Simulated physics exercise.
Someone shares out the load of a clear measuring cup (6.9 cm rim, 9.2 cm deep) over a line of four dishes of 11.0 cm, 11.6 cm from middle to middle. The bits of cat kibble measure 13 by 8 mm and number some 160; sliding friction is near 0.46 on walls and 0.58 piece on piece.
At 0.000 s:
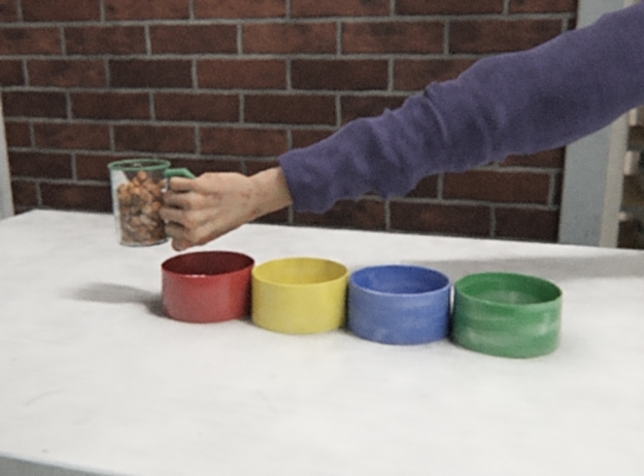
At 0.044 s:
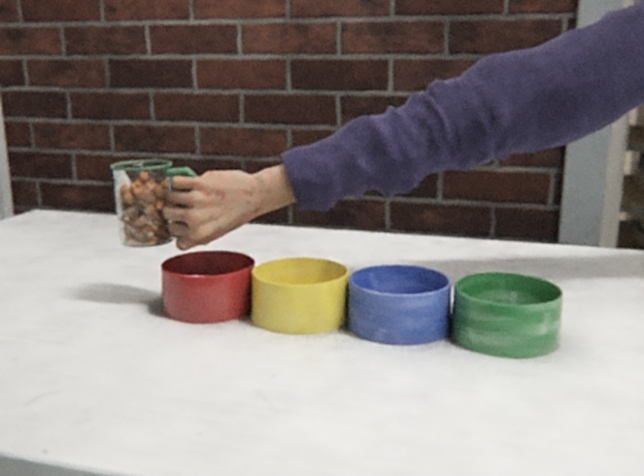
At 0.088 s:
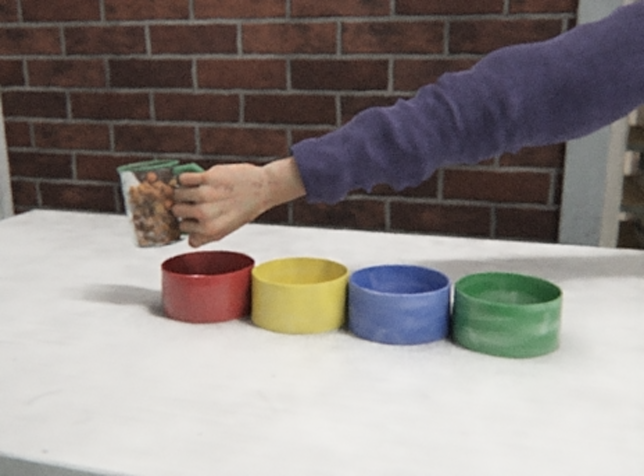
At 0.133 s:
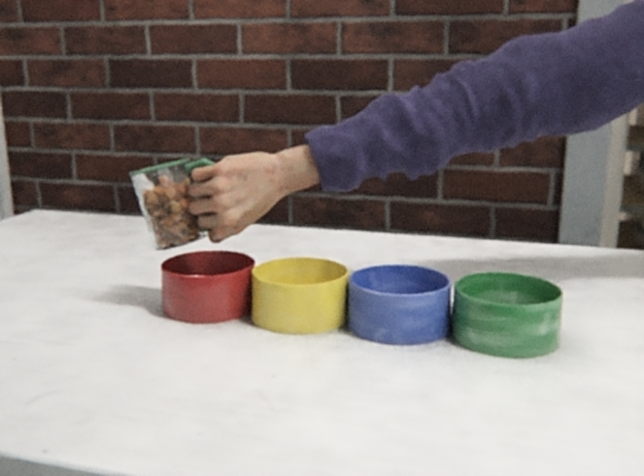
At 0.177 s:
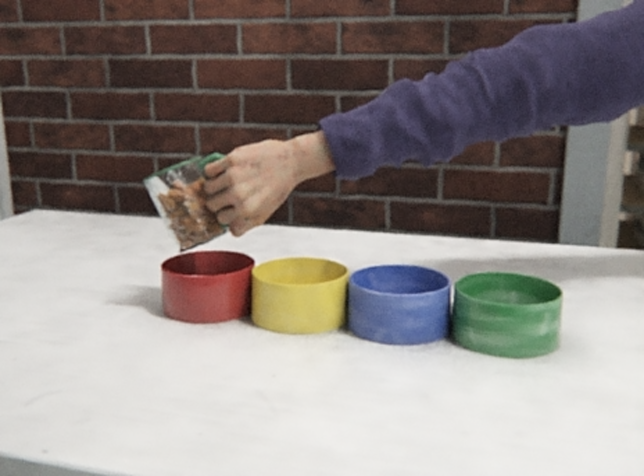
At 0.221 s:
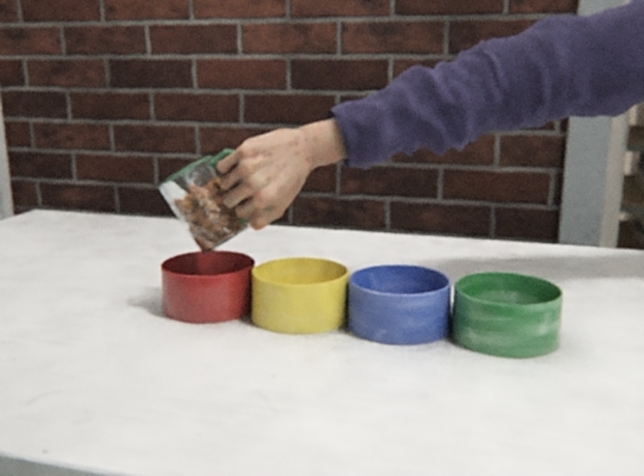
The footage shows a hand in a purple sleeve holding a clear cup of brown pieces near a row of red, yellow, blue and green dishes, then moving it a short way right while tilting it over the red dish.
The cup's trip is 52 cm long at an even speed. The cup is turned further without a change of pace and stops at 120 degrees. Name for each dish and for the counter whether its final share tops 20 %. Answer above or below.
Red: Below, blue: Above, green: Above, yellow: Below, counter: Below.
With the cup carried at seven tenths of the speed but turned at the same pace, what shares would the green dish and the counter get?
Green 0, counter 0.
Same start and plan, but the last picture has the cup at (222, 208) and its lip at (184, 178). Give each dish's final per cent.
Red 0, blue 0, green 100, yellow 0.
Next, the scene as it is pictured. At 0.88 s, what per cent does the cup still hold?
About 40 per cent.
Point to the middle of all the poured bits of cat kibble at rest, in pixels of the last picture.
Around (460, 323).
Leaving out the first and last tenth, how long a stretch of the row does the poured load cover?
About 16 cm.
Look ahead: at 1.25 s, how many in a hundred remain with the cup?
Some 5 per cent of the load.
After 0.62 s, tilt 110 degrees; cup holds 95 %, yellow 5 %.
After 0.88 s, tilt 120 degrees; cup holds 40 %, blue 45 %, green 10 %, yellow 5 %.
After 1.25 s, tilt 120 degrees; cup holds 5 %, blue 45 %, green 45 %, yellow 5 %.
At rest (1.9 s), red 0 %, blue 45 %, green 50 %, yellow 5 %, counter 5 %.
